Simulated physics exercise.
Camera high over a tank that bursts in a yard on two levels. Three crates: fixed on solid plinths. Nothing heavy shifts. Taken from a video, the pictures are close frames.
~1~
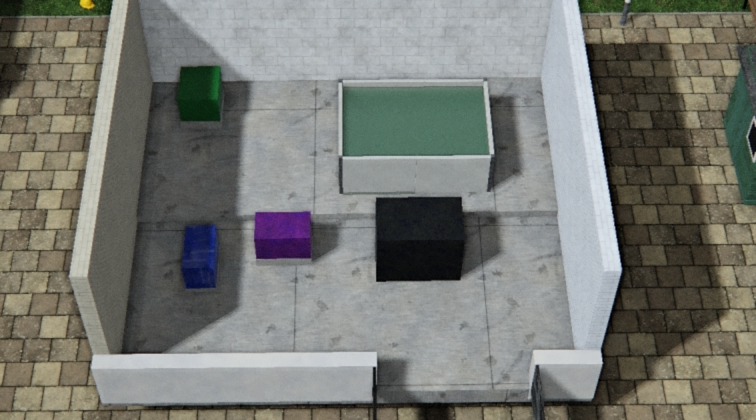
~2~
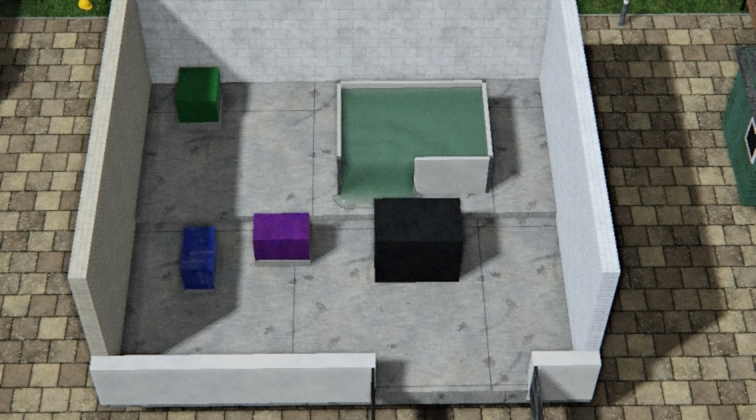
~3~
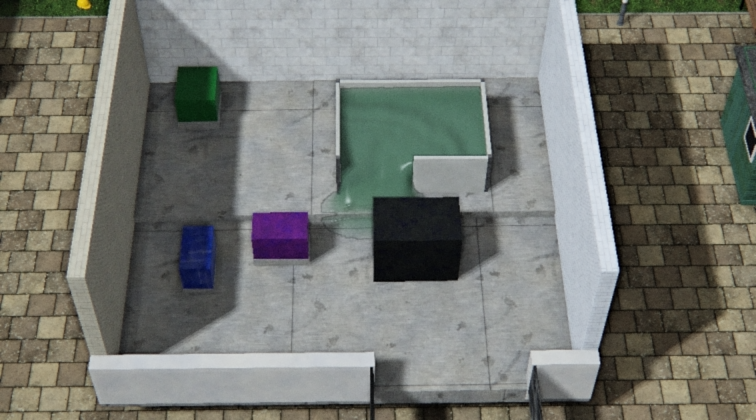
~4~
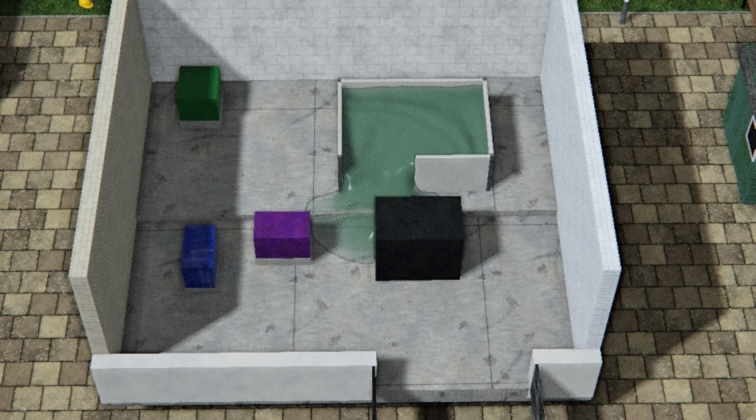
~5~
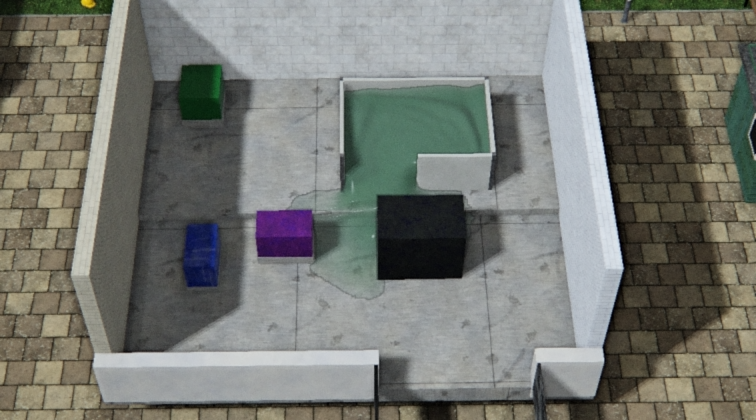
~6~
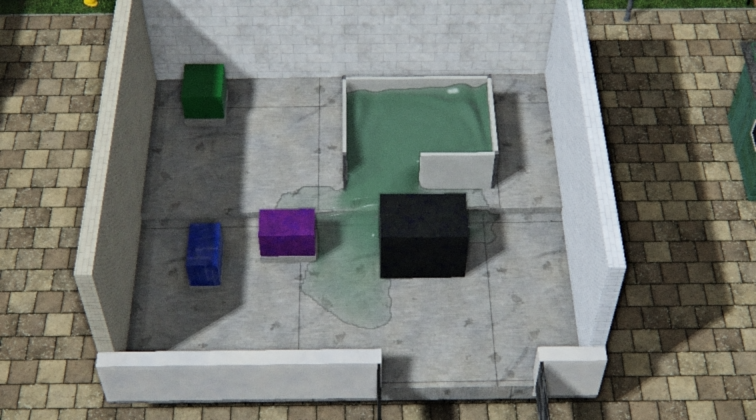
We see a walled yard with coloured blocks and a tank of green water; part of the tank's front wall opens, and water pours out, running between the purple and black blocks and spreading forward across the grey floor.
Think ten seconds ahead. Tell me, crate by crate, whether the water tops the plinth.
Outcome: I expect the green crate to stay untouched. I expect the purple crate to be touched by the water. I expect the blue crate to be touched by the water.
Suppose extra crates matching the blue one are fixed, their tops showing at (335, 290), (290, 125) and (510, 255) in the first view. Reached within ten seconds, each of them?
Taking them in order, the first is flooded, the second is untouched and the third is flooded.
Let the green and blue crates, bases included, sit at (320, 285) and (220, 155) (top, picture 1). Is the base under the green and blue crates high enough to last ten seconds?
The green one is drenched; the blue one stays untouched.
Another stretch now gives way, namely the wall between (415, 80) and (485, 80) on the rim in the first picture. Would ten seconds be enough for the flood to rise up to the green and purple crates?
In that case the green crate is flooded and the purple crate is never flooded.
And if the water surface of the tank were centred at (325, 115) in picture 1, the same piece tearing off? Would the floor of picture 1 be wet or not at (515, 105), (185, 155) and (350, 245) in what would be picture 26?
First unwetted; next drenched; last drenched.
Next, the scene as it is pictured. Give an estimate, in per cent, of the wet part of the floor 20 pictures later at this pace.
Estimated share: Around 60 %.
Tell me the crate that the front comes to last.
Last is the green crate.
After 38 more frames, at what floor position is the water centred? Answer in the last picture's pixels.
Centre of mass: Roughly (337, 252).
A moment on, water covers 25 % of the floor; the green crate not reached, the purple crate water round its plinth, the blue crate water round its plinth.
Next, water covers 40 % of the floor; the green crate not reached, the purple crate water round its plinth, the blue crate water round its plinth.
Then, water covers 60 % of the floor; the green crate not reached, the purple crate water round its plinth, the blue crate water round its plinth.
Later, water covers 75 % of the floor; the green crate water round its plinth, the purple crate water round its plinth, the blue crate water round its plinth.
In the end, water covers 70 % of the floor; the green crate stayed above the water, the purple crate was topped, the blue crate was topped.
